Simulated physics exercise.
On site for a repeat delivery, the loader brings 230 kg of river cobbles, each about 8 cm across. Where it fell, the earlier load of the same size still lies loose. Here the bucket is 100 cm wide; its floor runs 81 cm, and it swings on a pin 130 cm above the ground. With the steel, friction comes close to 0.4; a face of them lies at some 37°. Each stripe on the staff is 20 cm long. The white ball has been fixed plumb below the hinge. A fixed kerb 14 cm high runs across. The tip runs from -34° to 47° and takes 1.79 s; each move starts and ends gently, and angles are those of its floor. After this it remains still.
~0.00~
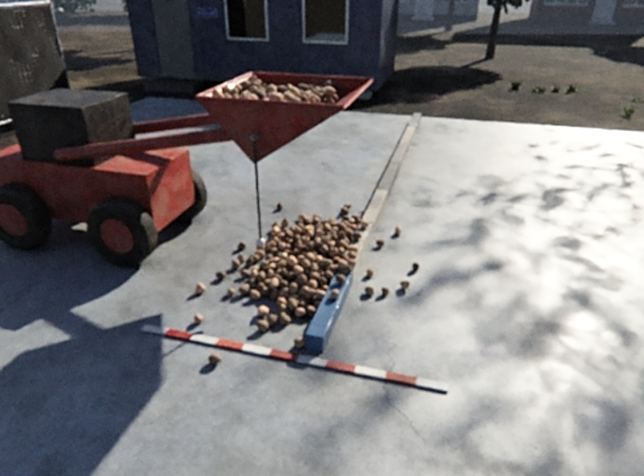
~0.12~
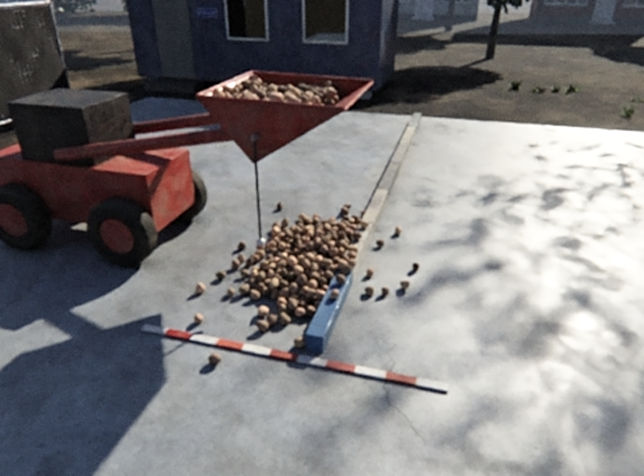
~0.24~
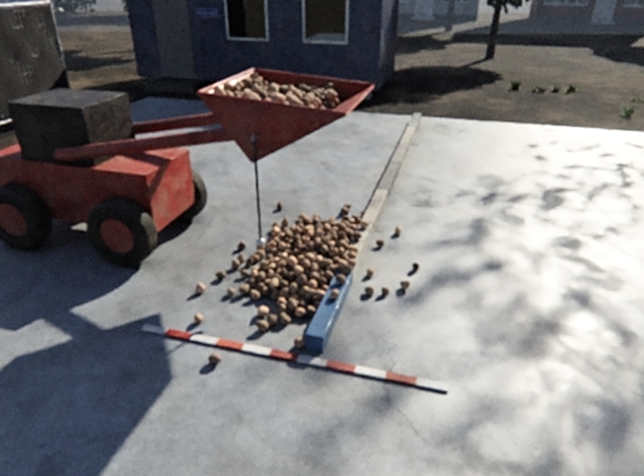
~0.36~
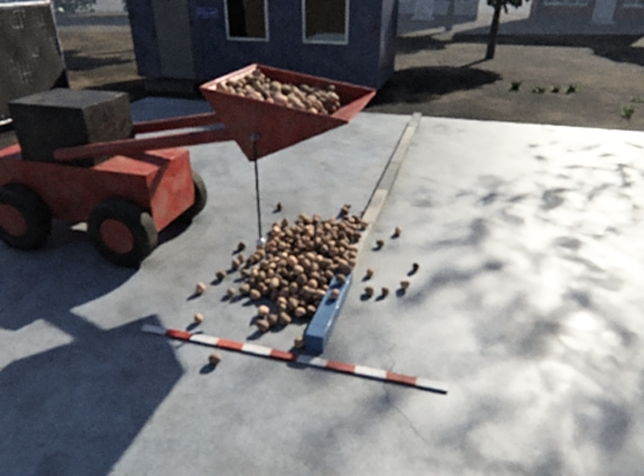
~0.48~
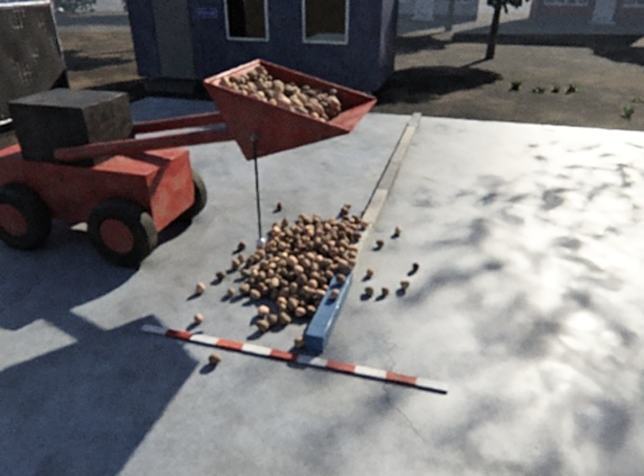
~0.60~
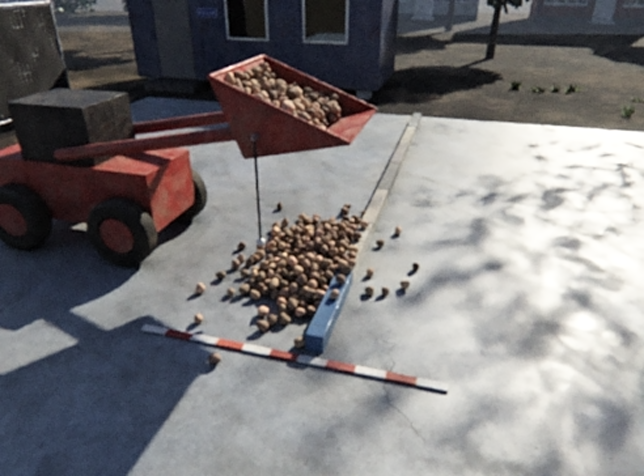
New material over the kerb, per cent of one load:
85 per cent.
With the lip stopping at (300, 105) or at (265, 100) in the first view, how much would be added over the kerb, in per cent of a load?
Near 25 in a hundred, then near 5 in a hundred.
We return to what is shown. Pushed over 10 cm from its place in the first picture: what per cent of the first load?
Roughly 5 per cent of them.
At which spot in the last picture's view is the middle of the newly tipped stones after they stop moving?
Centre at roughly (391, 271).
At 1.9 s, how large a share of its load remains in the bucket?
5 % still inside.
After 1.3 s the floor is at 34°; in per cent of one load, 93 in the bucket, 104 on this side of the kerb, 2 over the kerb; the foremost stones are at (386, 264).
After 1.9 s the floor is at 47°; in per cent of one load, 6 in the bucket, 135 on this side of the kerb, 59 over the kerb; the foremost stones are at (422, 272).
After 2.2 s the floor is at 47°; in per cent of one load, 0 in the bucket, 113 on this side of the kerb, 87 over the kerb; the foremost stones are at (474, 272).
After 4.8 s the floor is at 47°; in per cent of one load, 0 in the bucket, 113 on this side of the kerb, 87 over the kerb; the foremost stones are at (520, 290). Net gain over the kerb, 85.
